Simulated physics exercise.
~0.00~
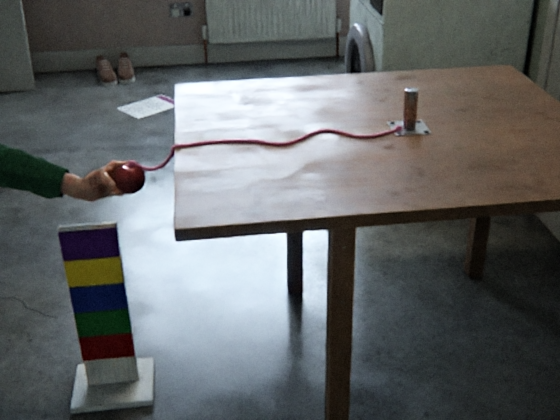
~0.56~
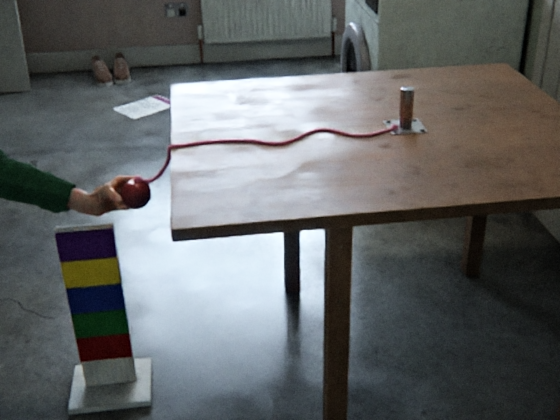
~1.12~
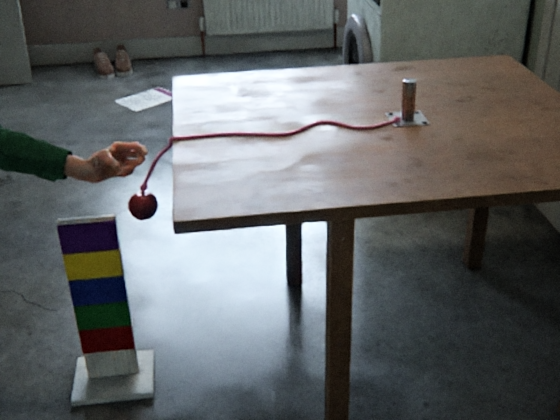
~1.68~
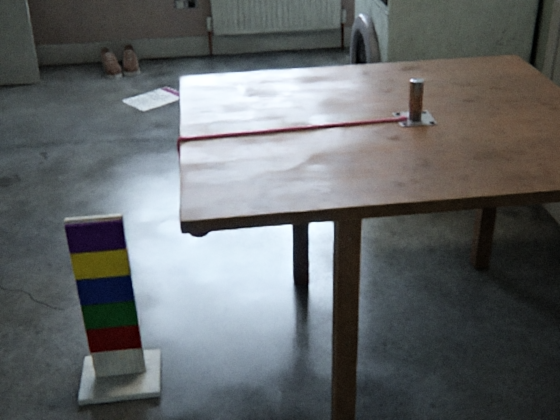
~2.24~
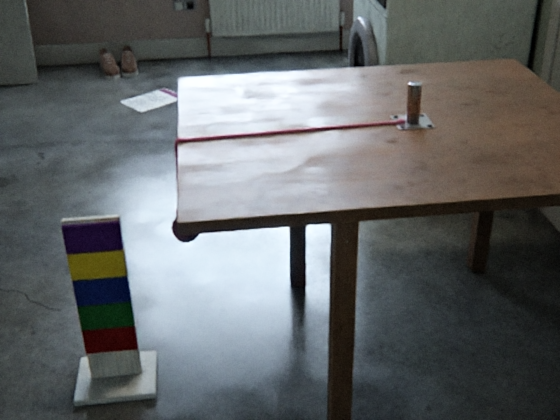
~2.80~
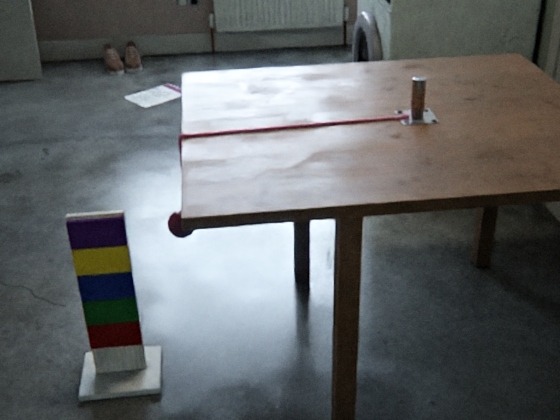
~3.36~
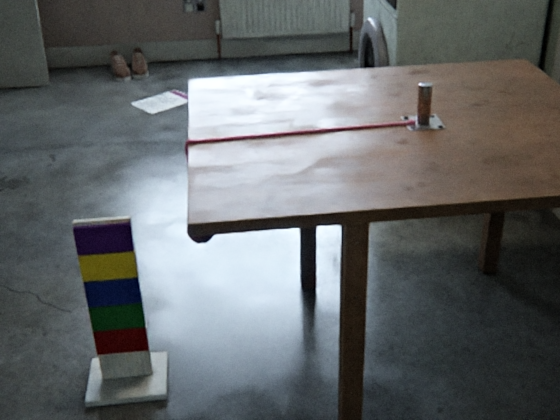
A hand in a green sleeve holds a round red object, like an apple, beyond the left edge of a wooden table in a grey-floored room, seen from slightly above by a gently swaying camera. A red cord runs from it across the tabletop to a small upright cylinder. At lower left stands a board banded purple, yellow, blue, green and red from top to bottom. The hand lowers the object slightly, lets go and draws back. The object swings right to the table's edge as the cord straightens, then shifts slightly, ending beneath the edge, level with purple.
